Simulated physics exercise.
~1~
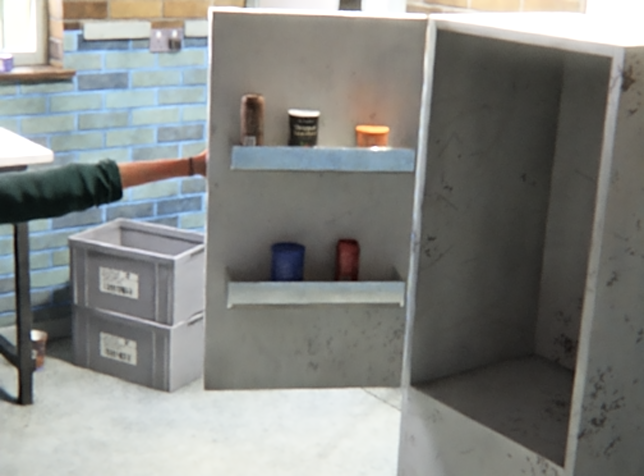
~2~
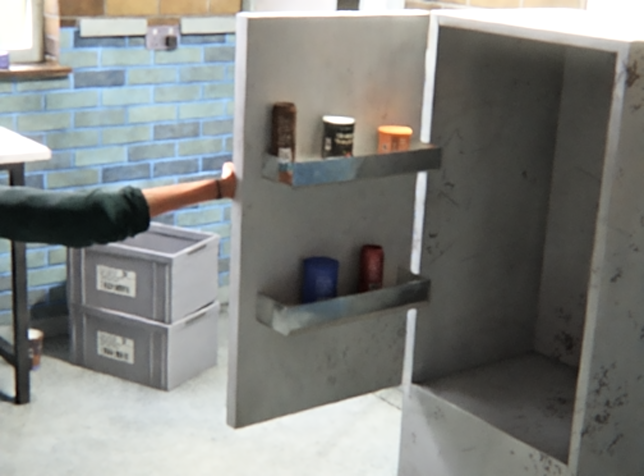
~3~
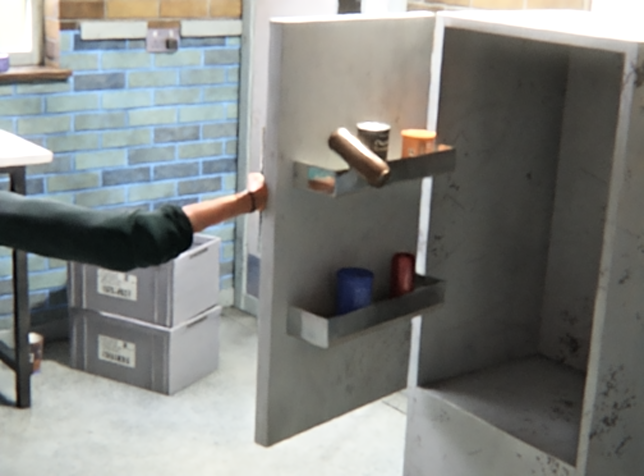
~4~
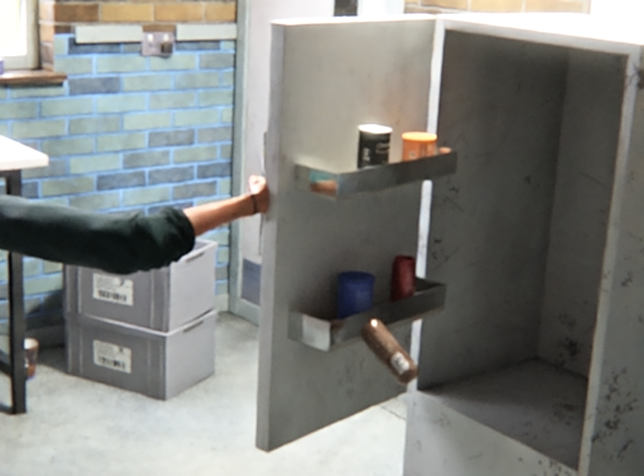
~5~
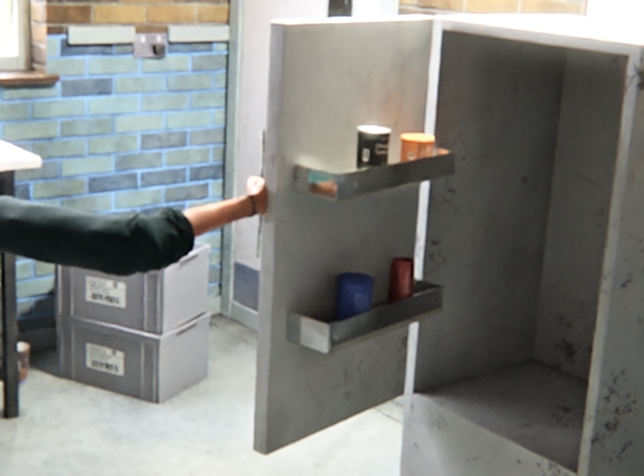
A brown can topples off the upper rack and drops as an arm swings the cabinet door.
